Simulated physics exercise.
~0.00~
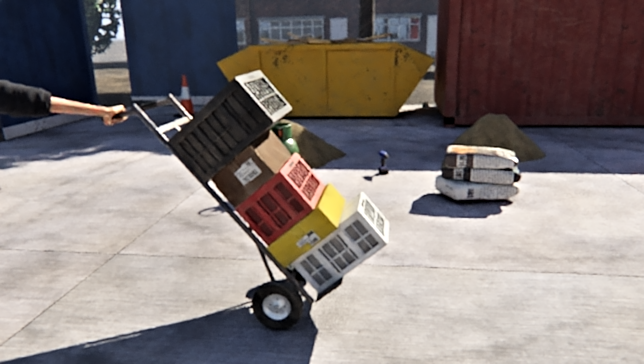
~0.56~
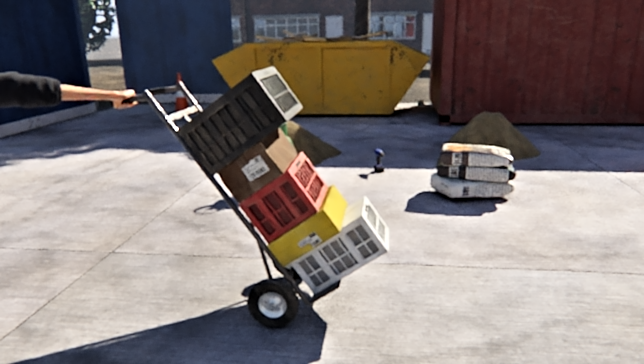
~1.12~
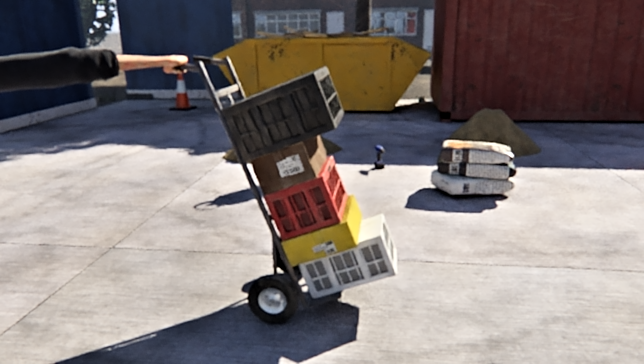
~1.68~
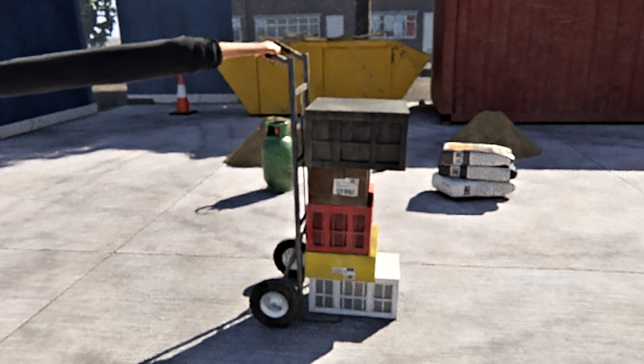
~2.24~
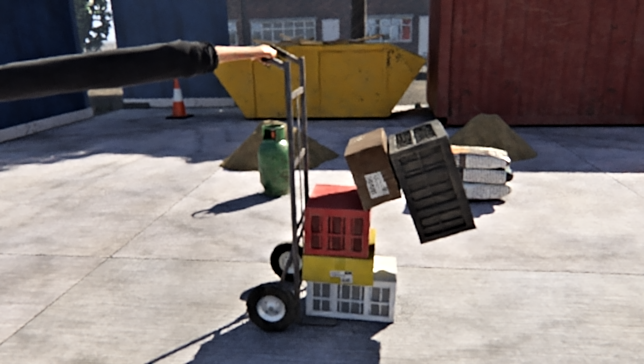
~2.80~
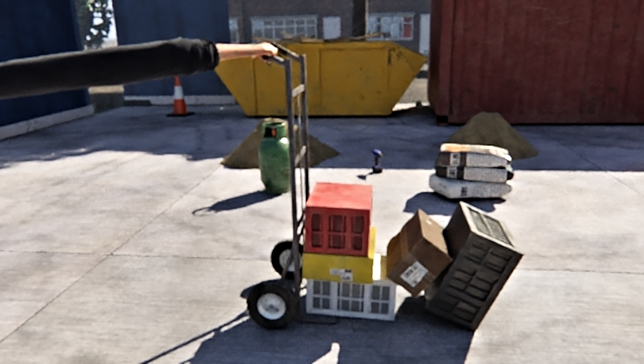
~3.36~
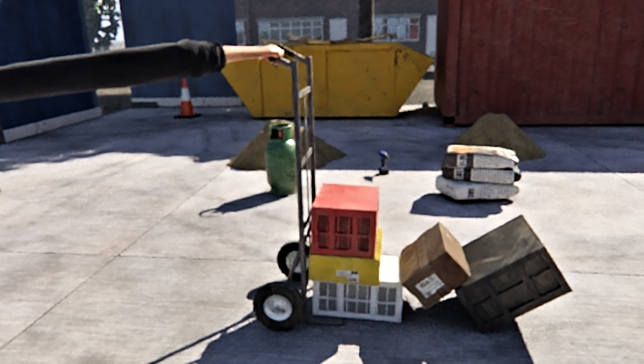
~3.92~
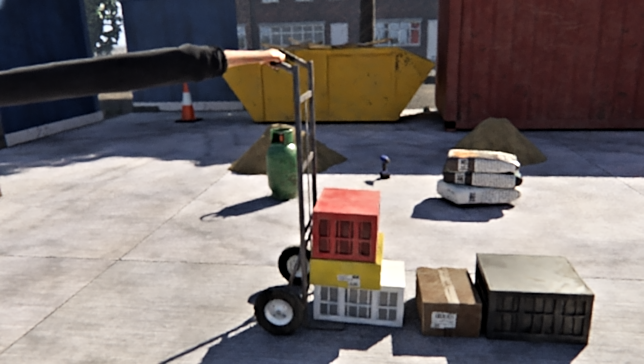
A hand truck leans back to the left on a sunlit concrete yard, seen from the side by a slightly swaying camera, its handle held by an outstretched arm. It carries a white crate at the bottom, then a yellow parcel, a red crate, a brown parcel and a black crate on top. Behind stand a yellow skip, blue and red containers, dirt piles and stacked bags. The arm lets the truck swing upright until its plate meets the ground. The black crate and brown parcel pitch off to the right, tumble down and settle on the concrete, while the other three stay stacked.
